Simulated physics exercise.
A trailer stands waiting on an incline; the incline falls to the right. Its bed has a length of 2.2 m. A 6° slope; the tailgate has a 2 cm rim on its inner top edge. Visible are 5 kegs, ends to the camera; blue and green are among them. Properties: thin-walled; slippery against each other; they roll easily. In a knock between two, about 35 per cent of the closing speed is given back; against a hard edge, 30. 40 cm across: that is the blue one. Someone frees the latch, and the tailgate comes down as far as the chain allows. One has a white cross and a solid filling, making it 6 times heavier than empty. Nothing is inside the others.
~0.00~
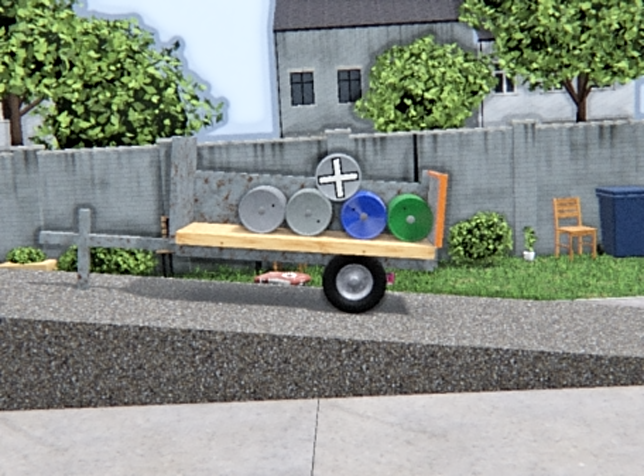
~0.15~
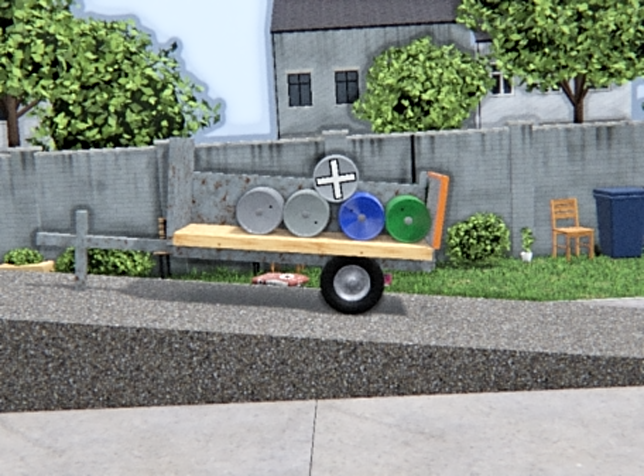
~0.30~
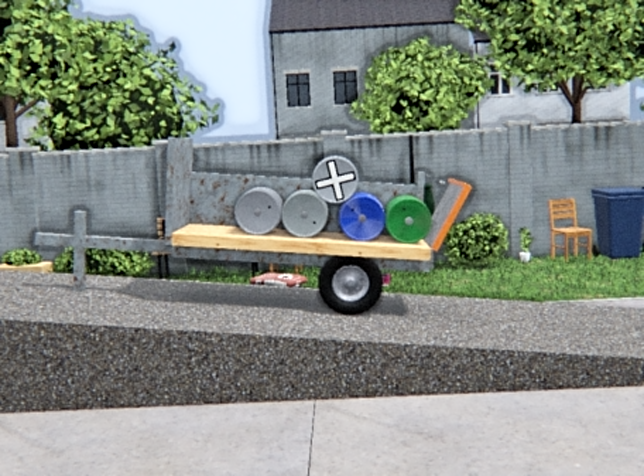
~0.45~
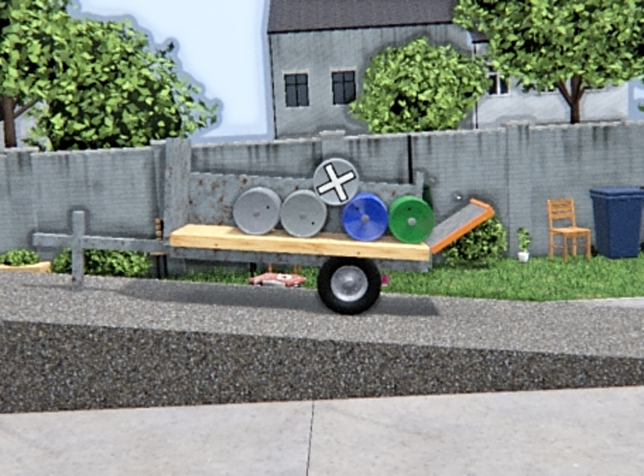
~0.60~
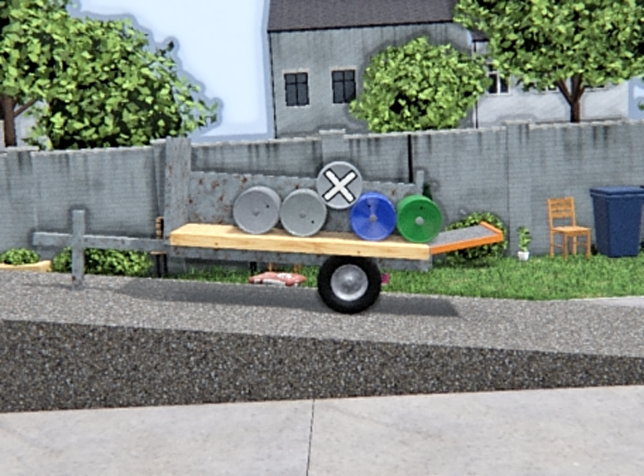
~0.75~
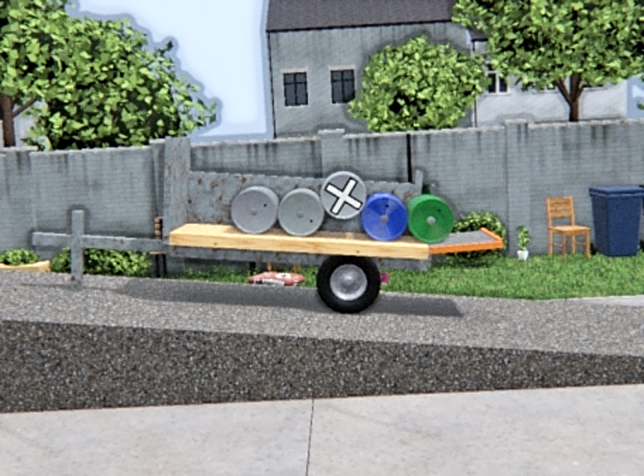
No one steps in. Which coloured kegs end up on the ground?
As I see it, blue: Departs, green: Departs.
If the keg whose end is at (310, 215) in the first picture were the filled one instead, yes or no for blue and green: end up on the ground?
For blue it happens, while for green it happens.
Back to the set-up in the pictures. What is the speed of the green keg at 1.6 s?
Speed approx. 0.7 m/s.
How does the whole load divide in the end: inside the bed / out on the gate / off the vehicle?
Counts in the order asked: 2, 1, 2.
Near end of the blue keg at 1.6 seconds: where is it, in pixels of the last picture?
Roughly at (458, 219) in the last picture.
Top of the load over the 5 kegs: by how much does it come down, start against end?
About 35 cm.
After 1.6 s, blue is on the gate, 25 cm past the hinge, rolling right; green is dropping off the gate; 1 of 5 is out.
After 2.6 s, blue is dropping off the gate; green is off the vehicle; 2 of 5 are out.
At rest (5.0 s), blue is out on the ground; green is out on the ground; 2 of 5 are out.
